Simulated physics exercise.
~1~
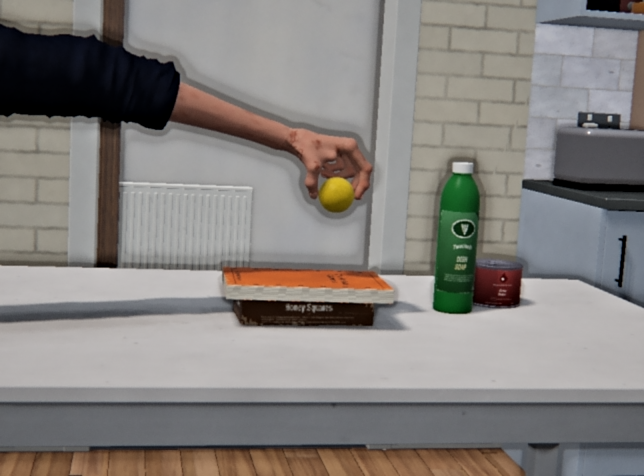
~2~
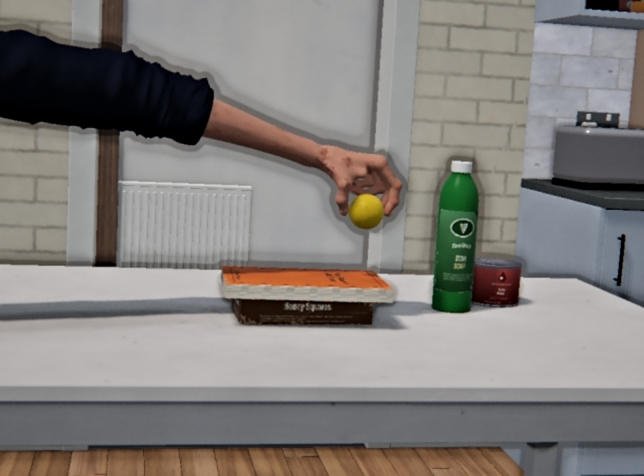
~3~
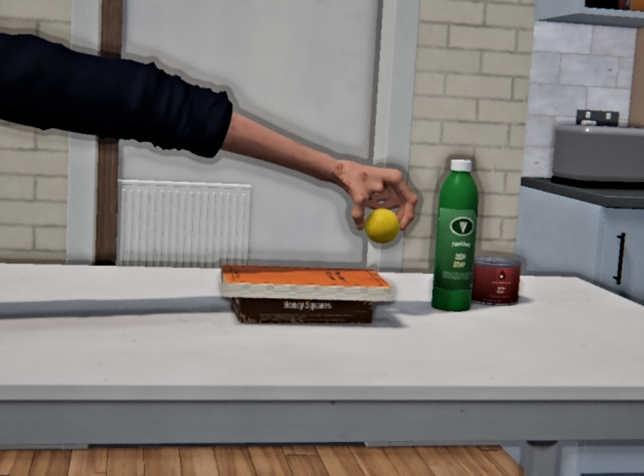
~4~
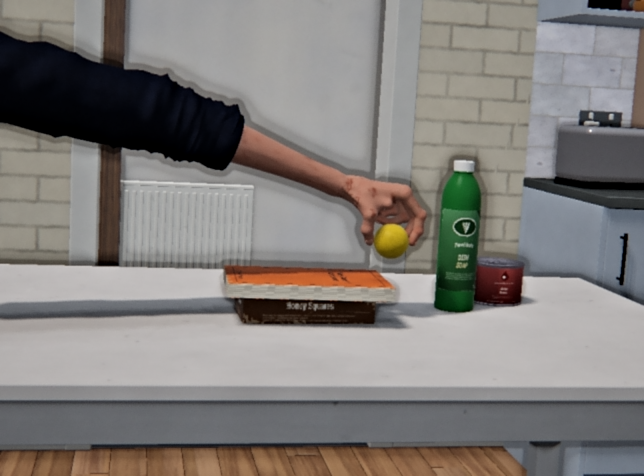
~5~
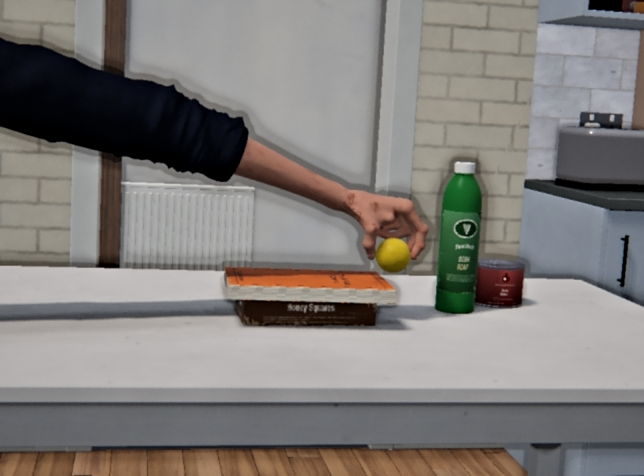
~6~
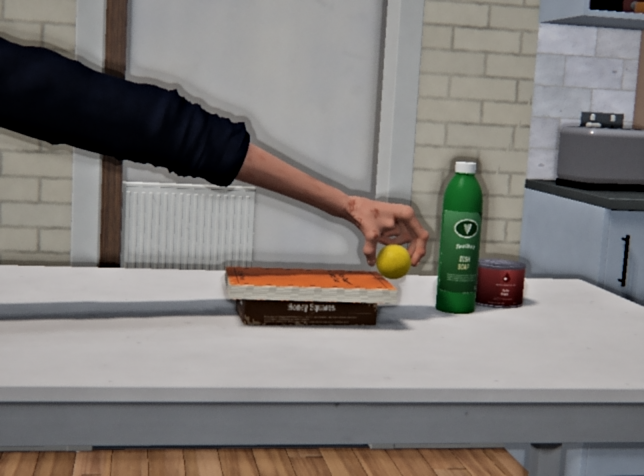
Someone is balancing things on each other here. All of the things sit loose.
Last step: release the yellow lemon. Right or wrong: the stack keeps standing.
Wrong, it comes down.
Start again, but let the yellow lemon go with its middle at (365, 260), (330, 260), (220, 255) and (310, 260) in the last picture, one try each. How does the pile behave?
Try one: It stands firm; try two: It stands firm; try three: It topples; try four: It stands firm.
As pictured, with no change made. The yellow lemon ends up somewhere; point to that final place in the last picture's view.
End position: Approximately (410, 304).
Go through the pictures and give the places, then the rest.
The first picture shows on its way; yellow lemon (337, 195); red tub (494, 283).
The second picture shows on its way; yellow lemon (366, 212); brown packet (301, 304).
The third picture shows on its way; yellow lemon (382, 226); red tub (492, 280).
The fourth picture shows on its way; yellow lemon (391, 241); brown packet (304, 303).
The fifth picture shows on its way; yellow lemon (393, 256); red tub (496, 283).
The sixth picture shows set down, still held; yellow lemon (394, 262); brown packet (305, 305).
Then, 0.30 s after the last picture, yellow lemon rolled a little near (401, 270).
Then, 0.40 s after the last picture, yellow lemon now fallen.
At rest, fallen, yellow lemon; the other 4 in place. Seen from the same camera at the end, yellow lemon near (409, 304). The pile loses its balance.
